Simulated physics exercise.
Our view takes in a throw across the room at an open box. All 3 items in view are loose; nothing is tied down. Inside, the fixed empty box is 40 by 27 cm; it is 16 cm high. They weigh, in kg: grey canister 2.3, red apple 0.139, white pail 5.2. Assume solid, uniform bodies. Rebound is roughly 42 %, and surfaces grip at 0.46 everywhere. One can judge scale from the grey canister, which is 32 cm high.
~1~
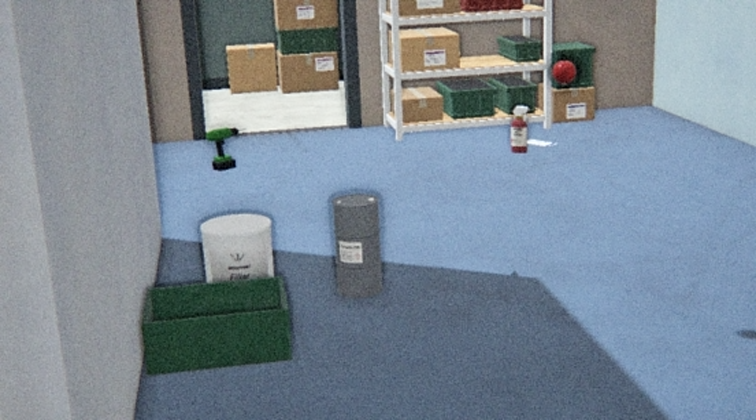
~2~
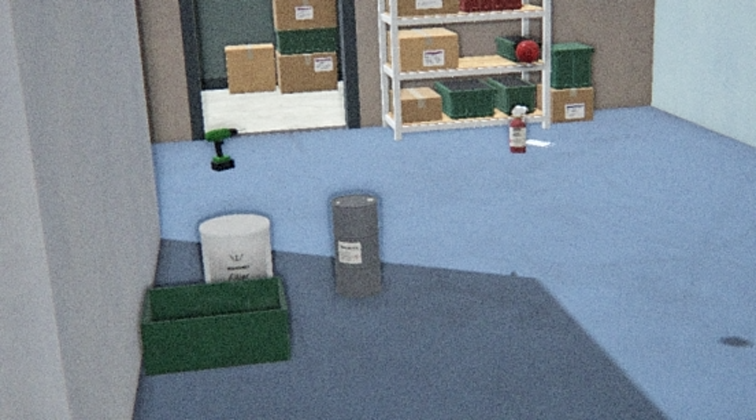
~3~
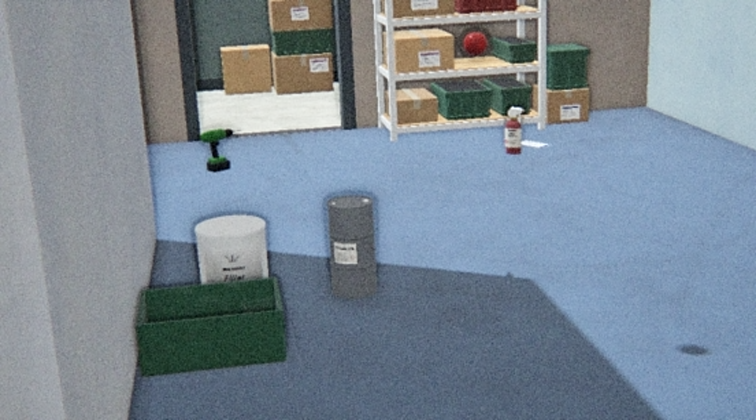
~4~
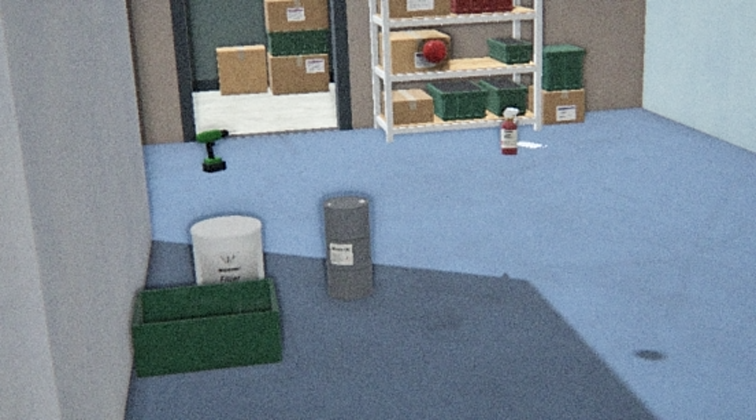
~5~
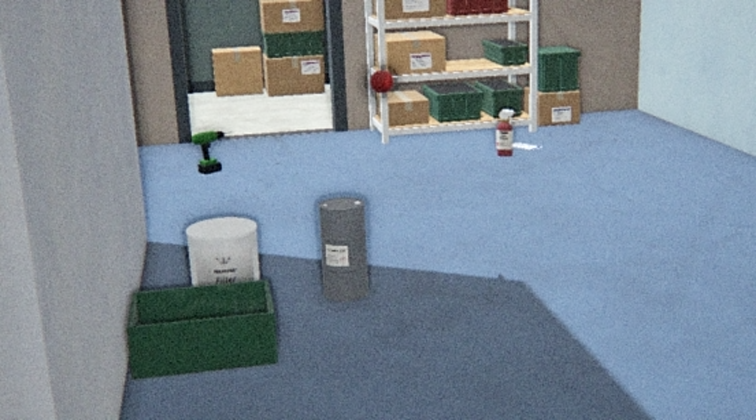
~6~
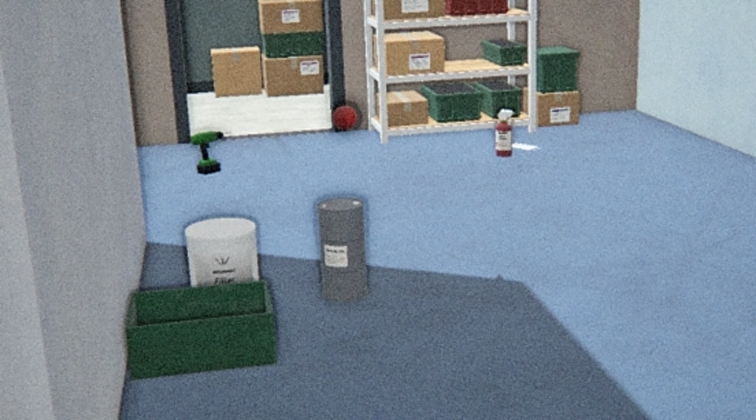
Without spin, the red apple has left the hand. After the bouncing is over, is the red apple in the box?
In the end the apple ends in the box.
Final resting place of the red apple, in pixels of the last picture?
Roughly at pixel (194, 348).
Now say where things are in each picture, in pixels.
In the first picture, 109 cm to go; red apple (564, 72); grey canister (358, 245).
In the second picture, 98 cm to go; red apple (528, 52); grey canister (357, 246).
In the third picture, 83 cm to go; red apple (476, 44); grey canister (352, 247).
In the fourth picture, 72 cm to go; red apple (435, 52); grey canister (348, 247).
In the fifth picture, 57 cm to go; red apple (382, 82); grey canister (344, 249).
In the sixth picture, 46 cm to go; red apple (345, 118); grey canister (343, 249).
Then, 0.10 s past the last view, 28 cm to go; red apple near (287, 203).
Then, 0.30 s past the last view, apple inside the box; red apple near (184, 318).
Then, 0.50 s past the last view, 15 cm to go; red apple near (150, 306).
Then, 0.80 s past the last view, apple inside the box; red apple near (177, 348).
Finally, apple inside the box; the bystanders still in place (within 10 cm). Final places as that camera would see them, red apple near (194, 349).
